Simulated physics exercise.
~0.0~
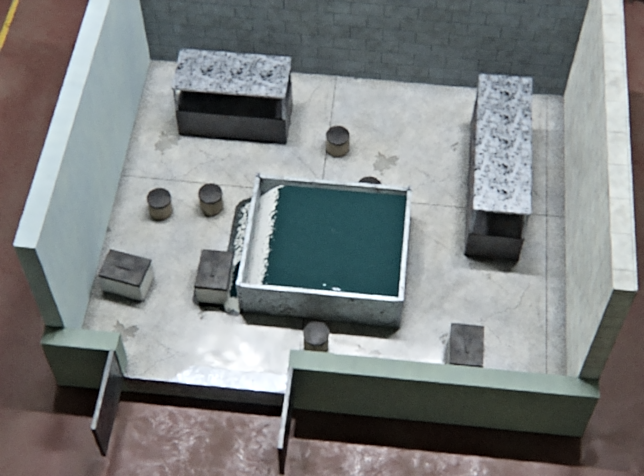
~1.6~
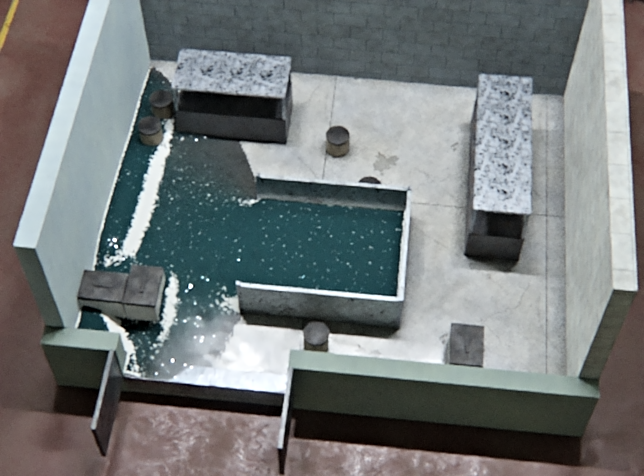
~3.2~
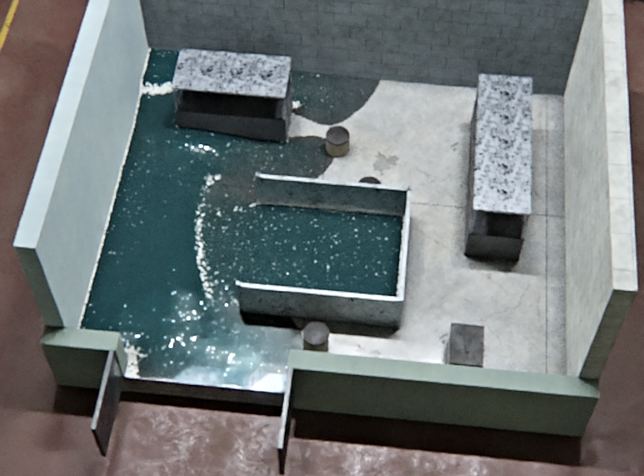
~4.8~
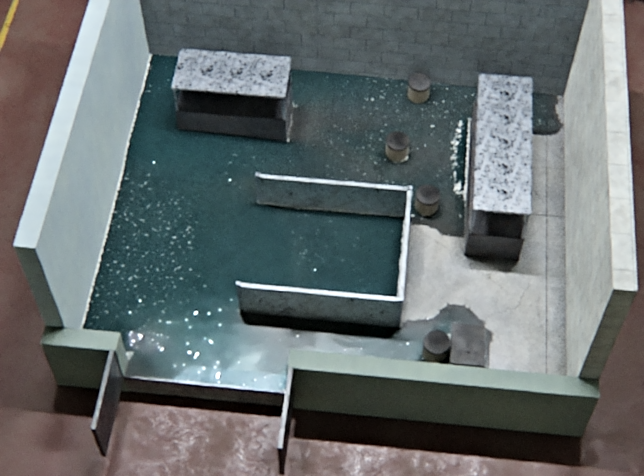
The footage shows water bursting leftward from an open-topped tank in a walled enclosure, sweeping nearby pails and chests toward the left wall, then spreading around the blocks and rightward, leaving several pails farther right and part of the near right floor still dry.
